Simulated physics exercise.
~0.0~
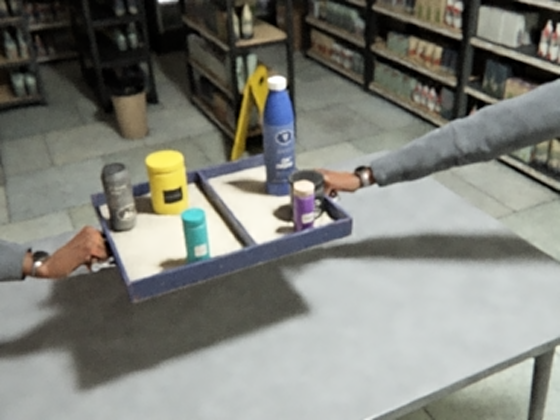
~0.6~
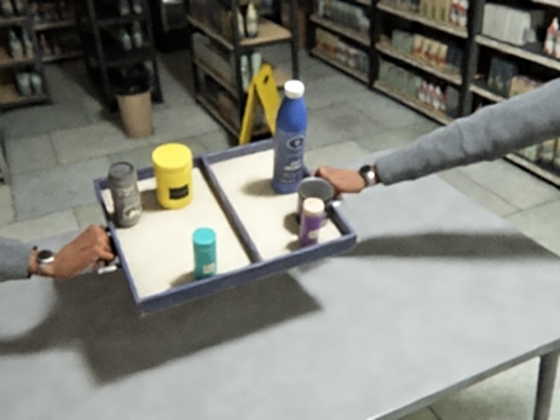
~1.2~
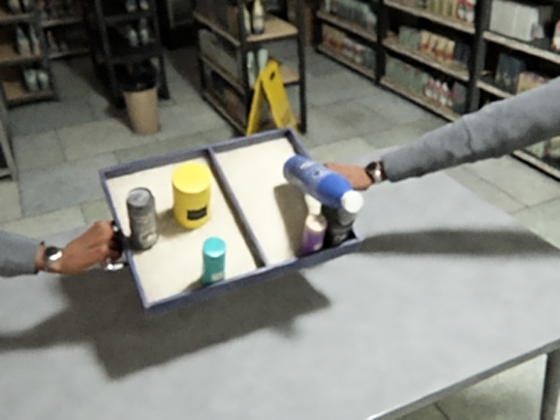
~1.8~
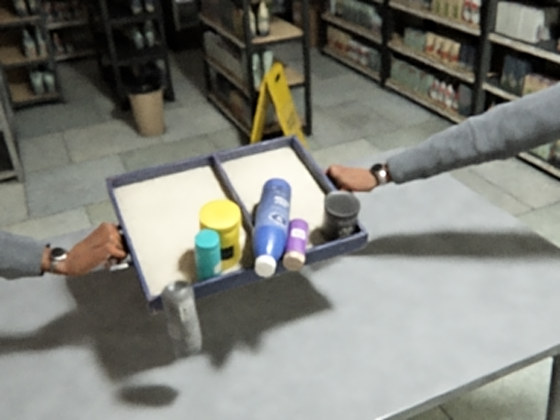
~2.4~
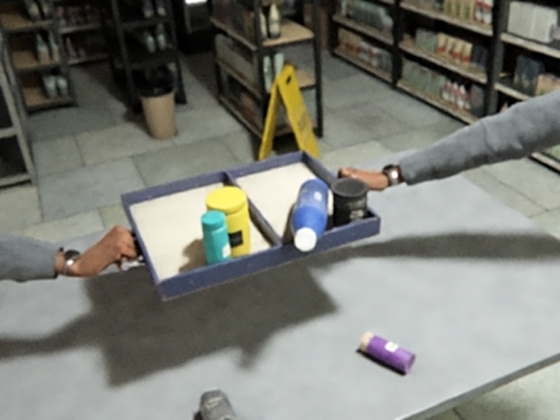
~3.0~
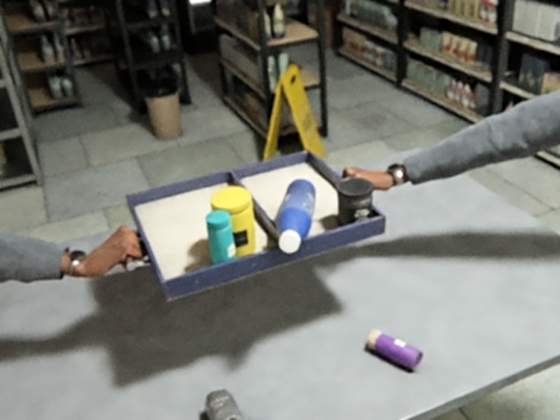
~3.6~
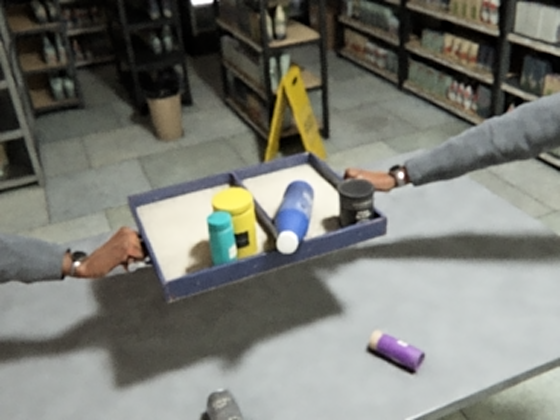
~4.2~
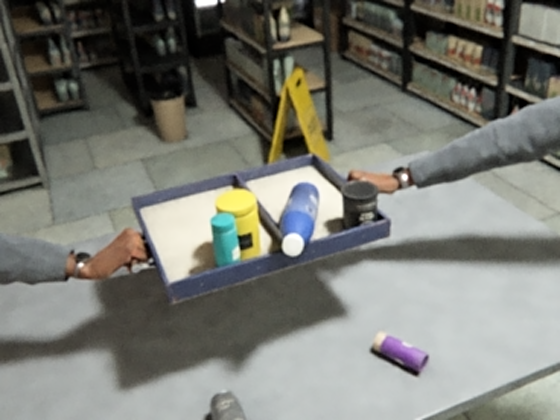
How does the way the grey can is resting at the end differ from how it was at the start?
At the start the grey can stands upright on the left side of the tray. By the end it is lying on its side on the table, near the bottom of the view.
Two hands in grey sleeves hold a blue-rimmed tray above a grey table in a shop-like room with shelves and a yellow floor sign, seen from slightly above. On it stand a grey can, a yellow jar, a turquoise shaker, a tall blue bottle, a purple shaker and a black tin. The tray tips towards the near side, and the blue bottle topples while the jar slides forward. The grey can tumbles over the near edge, and the purple shaker follows. The tray levels out, leaving both on the table and the bottle lying beside the upright jar, turquoise shaker and tin.
